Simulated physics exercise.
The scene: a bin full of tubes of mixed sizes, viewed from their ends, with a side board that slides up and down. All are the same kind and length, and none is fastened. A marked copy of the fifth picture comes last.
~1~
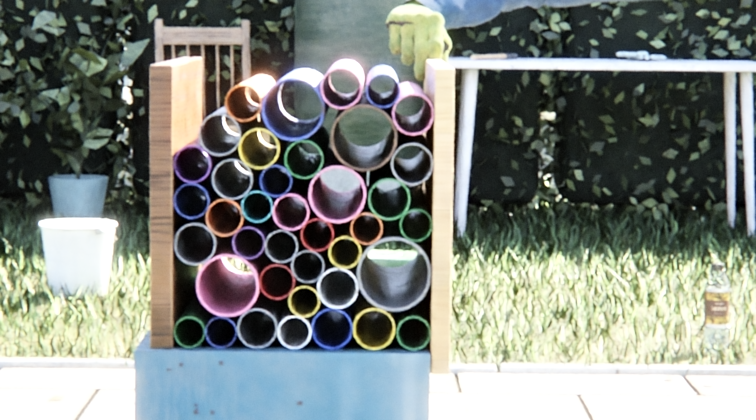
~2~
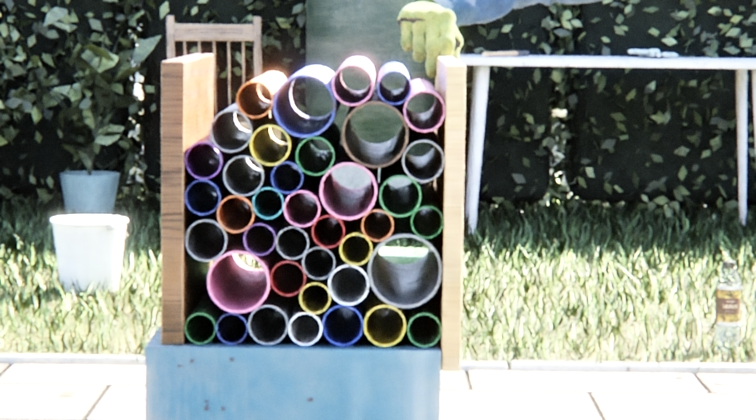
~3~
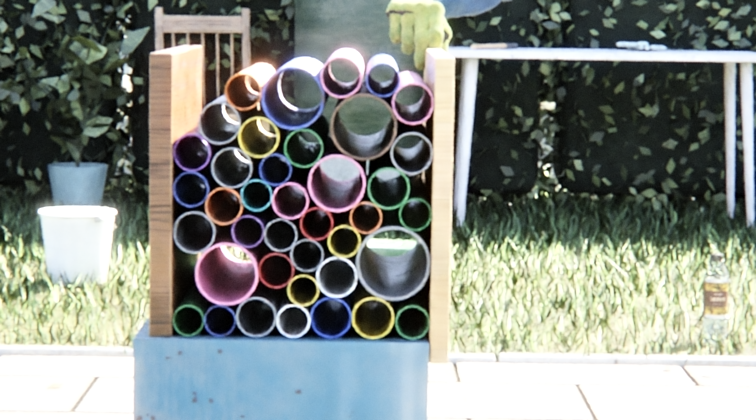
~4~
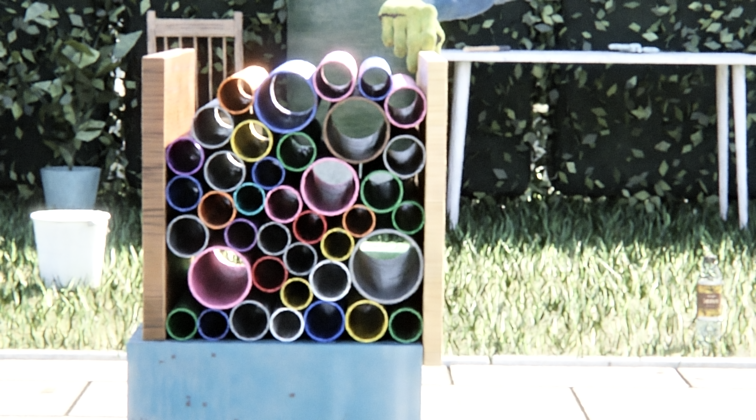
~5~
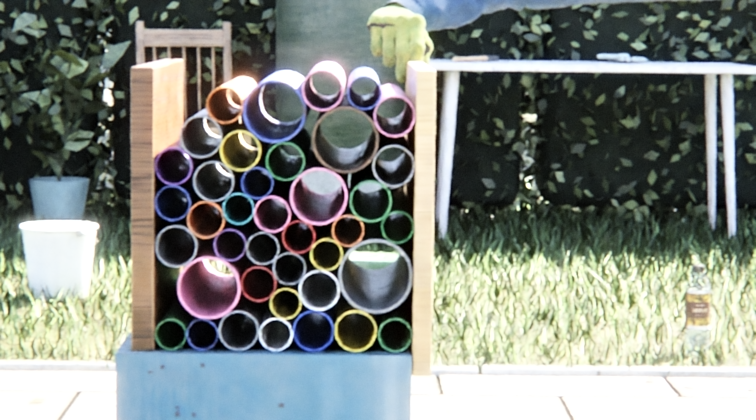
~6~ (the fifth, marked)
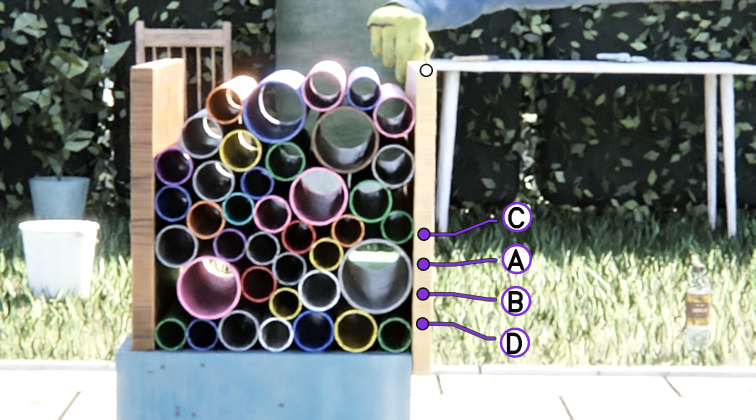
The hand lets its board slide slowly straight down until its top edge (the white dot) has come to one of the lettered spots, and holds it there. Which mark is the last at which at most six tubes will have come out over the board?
Slide it to C.
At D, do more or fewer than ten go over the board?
It loses more than ten.
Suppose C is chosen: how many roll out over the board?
It comes to three.
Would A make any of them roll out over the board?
At A: Yes.
On the copy, A at (424, 264); B at (423, 294); C at (424, 234); D at (423, 323); the white dot at (426, 70).
On C. First, top of the board (415, 142).
Then, top of the board (414, 227).
Finally, top of the board (414, 233), three out over the board.
By contrast, A seven out over the board; B more than six out over the board; D more than six out over the board.
